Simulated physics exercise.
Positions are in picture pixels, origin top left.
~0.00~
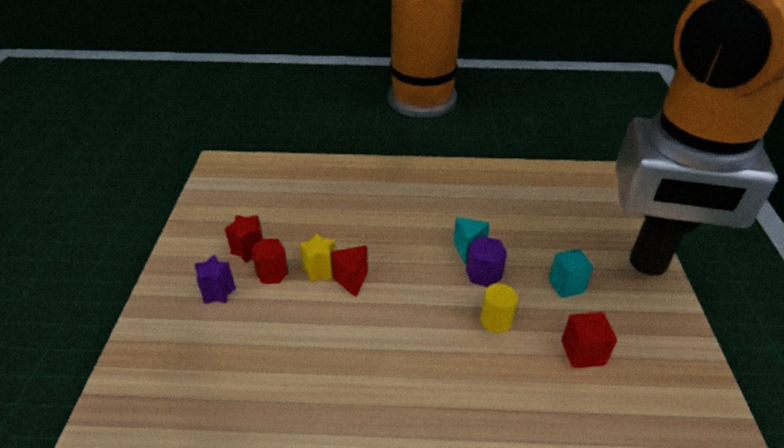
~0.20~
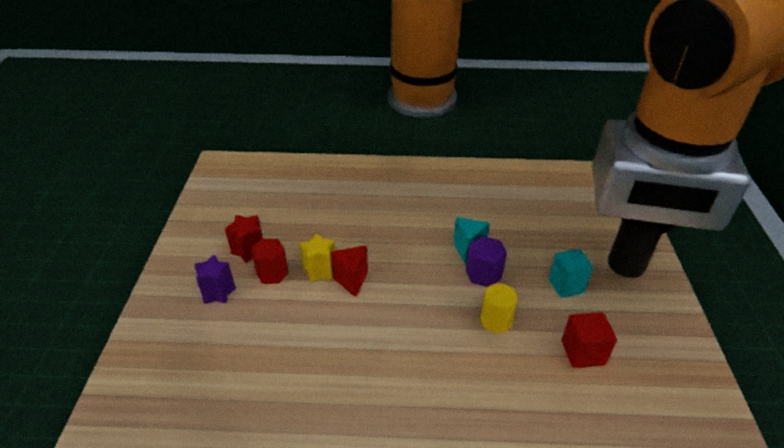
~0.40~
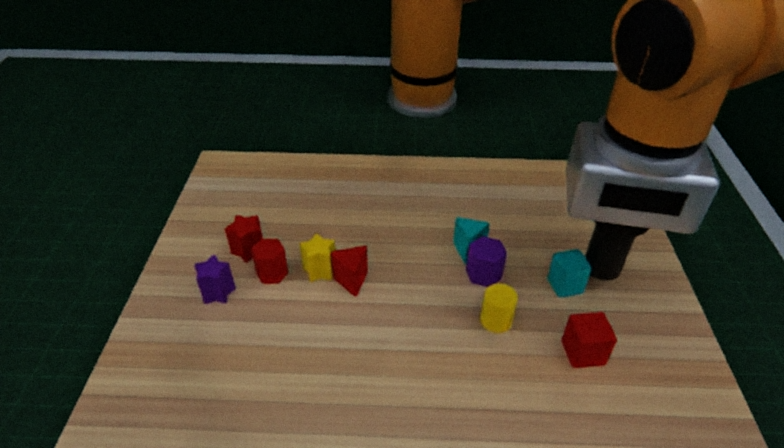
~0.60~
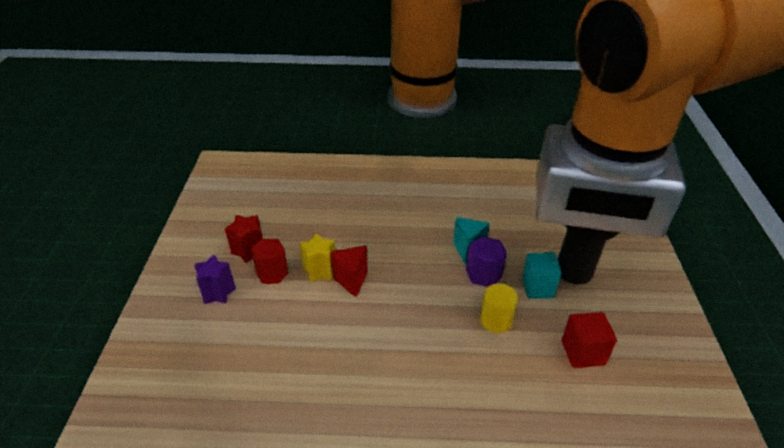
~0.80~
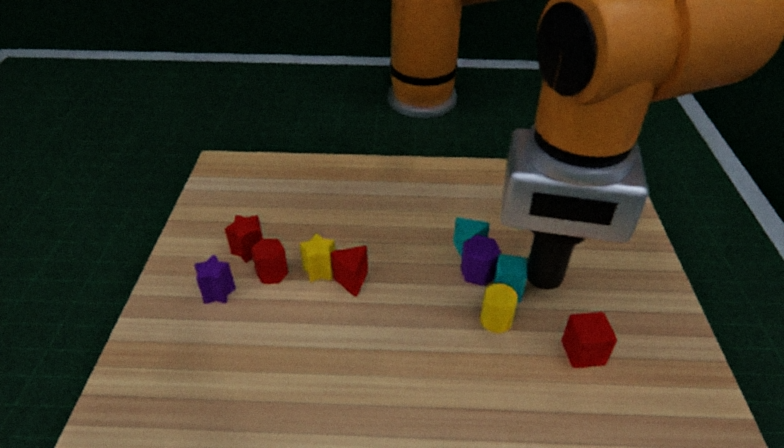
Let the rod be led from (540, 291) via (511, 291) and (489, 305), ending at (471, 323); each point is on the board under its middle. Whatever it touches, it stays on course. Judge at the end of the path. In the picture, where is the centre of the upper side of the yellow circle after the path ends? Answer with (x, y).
Close to (490, 327).
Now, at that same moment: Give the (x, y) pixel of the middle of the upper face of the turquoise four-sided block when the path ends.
It will likely be found at (452, 276).
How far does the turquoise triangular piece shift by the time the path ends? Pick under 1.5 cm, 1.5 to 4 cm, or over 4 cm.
My answer is that it shifts under 1.5 cm.
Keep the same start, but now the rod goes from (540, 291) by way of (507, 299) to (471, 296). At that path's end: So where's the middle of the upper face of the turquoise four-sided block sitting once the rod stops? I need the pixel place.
Its top face will be centred at roughly (441, 269).
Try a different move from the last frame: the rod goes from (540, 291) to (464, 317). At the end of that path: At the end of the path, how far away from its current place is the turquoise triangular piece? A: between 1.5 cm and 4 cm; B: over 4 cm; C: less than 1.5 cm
My pick is C.
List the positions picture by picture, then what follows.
Lower end of the rod at (648, 263), tops of blocks, turquoise triangular piece at (472, 226), purple six-sided block at (488, 249), yellow circle at (501, 295), turquoise four-sided block at (575, 260), in the first frame.
Rod at (626, 265), blocks as before, in the second frame.
Rod at (602, 268), blocks as before, in the third frame.
Rod at (574, 271), turquoise four-sided block at (545, 263), in the fourth frame.
Rod at (544, 276), turquoise triangular piece at (472, 226), purple six-sided block at (482, 247), yellow circle at (501, 295), turquoise four-sided block at (513, 265), in the fifth frame.
On the path given first. Halfway along, rod at (502, 281); turquoise triangular piece at (468, 224), turned 20° clockwise; purple six-sided block at (467, 246), turned 25° clockwise; yellow circle at (500, 298); turquoise four-sided block at (470, 272).
At the end, rod at (474, 308); turquoise triangular piece at (468, 224), turned 20° clockwise; purple six-sided block at (467, 246), turned 25° clockwise; yellow circle at (490, 327); turquoise four-sided block at (452, 276), turned 30° clockwise.
